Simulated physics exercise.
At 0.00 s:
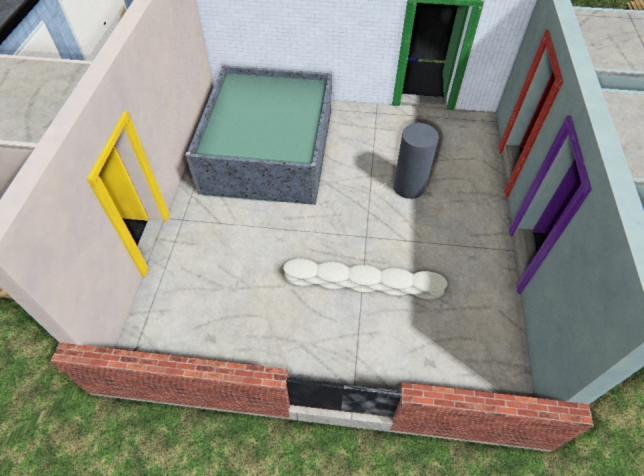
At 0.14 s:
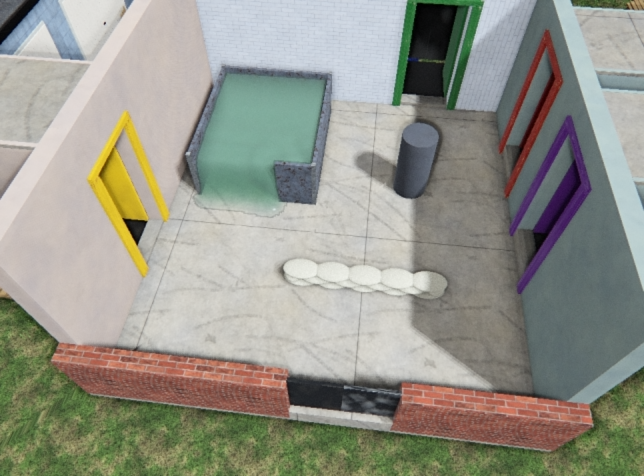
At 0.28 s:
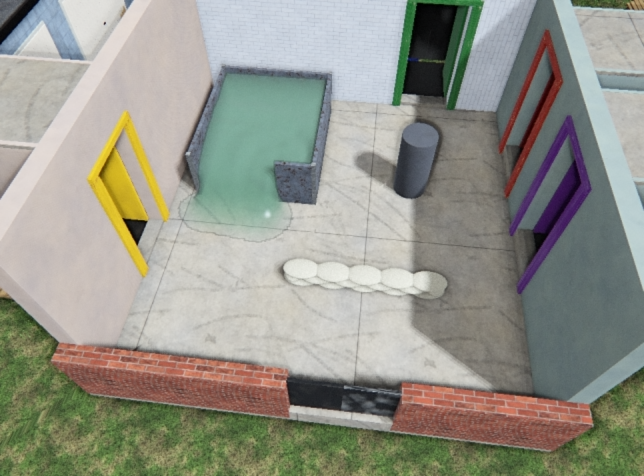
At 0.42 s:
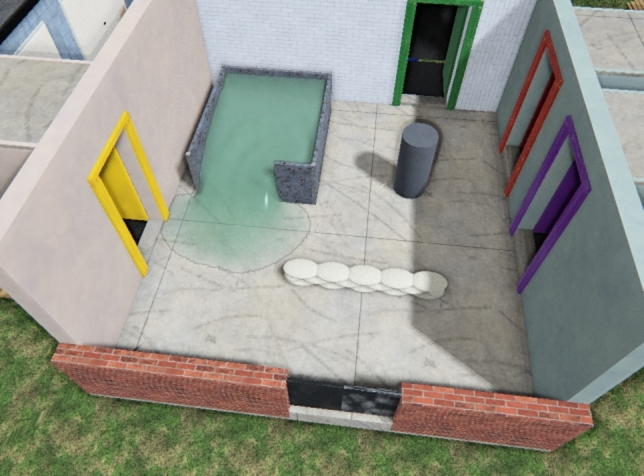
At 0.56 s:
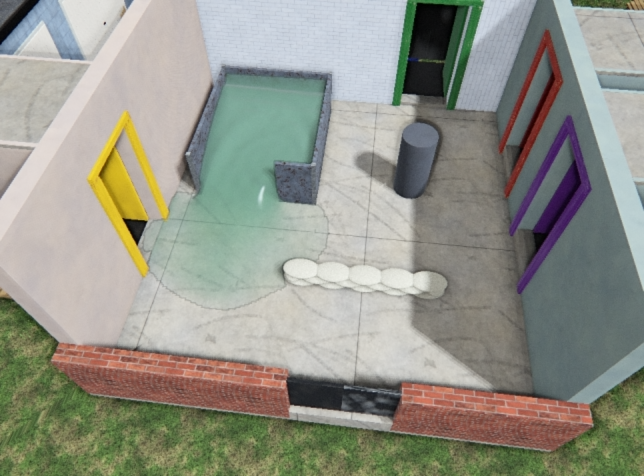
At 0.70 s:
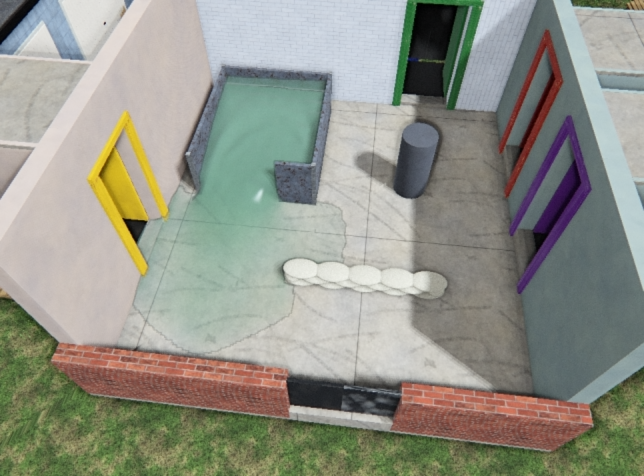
Walled yard with coloured doors, green water pouring through a gap in a stone tank's side and spreading across the concrete floor.
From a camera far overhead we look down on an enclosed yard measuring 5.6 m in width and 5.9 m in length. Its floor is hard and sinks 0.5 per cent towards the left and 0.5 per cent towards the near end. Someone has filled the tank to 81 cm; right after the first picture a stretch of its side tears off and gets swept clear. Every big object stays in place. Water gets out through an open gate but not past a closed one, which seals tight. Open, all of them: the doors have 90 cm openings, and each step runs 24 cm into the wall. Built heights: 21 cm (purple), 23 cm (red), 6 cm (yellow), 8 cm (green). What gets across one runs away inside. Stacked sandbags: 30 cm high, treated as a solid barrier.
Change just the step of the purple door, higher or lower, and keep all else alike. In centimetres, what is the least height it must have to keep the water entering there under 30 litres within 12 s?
9 cm.
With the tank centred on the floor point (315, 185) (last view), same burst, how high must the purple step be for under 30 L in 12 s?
Close to 13.5 cm would do it.
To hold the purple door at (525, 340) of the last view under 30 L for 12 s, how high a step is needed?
Roughly 24 cm, give or take.
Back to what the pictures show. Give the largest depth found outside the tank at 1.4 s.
62 cm.
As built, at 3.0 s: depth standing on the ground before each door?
Depths in cm - purple: 6, red: 0, yellow: 15, green: 0.
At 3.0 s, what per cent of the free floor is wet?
Roughly 55 percent of the floor is wet.
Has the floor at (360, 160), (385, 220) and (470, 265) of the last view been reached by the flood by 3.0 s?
So the three spots come out spared, swamped, swamped, in that order.
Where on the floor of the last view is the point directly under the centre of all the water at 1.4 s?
Around (247, 197).
After 1.4 s water covers 30 % of the floor, deepest (62 cm) near (112, 358); it has not reached the purple door.
After 3.0 s water covers 55 % of the floor, deepest (40 cm) near (107, 371); 6 cm at the purple door, 0 litres in over its 21 cm step.
After 12.0 s water covers 95 % of the floor, deepest (18 cm) near (181, 181); 6 cm at the purple door, 0 litres in over its 21 cm step.
At the purple door as built, the water arrived by 2.2 s and peaked near 16 cm at 3.8 s.
With a step of 8 cm, 39 litres would have come in within the 12 s; with 11 cm, 13 litres. So under 30 litres takes about 9 cm.
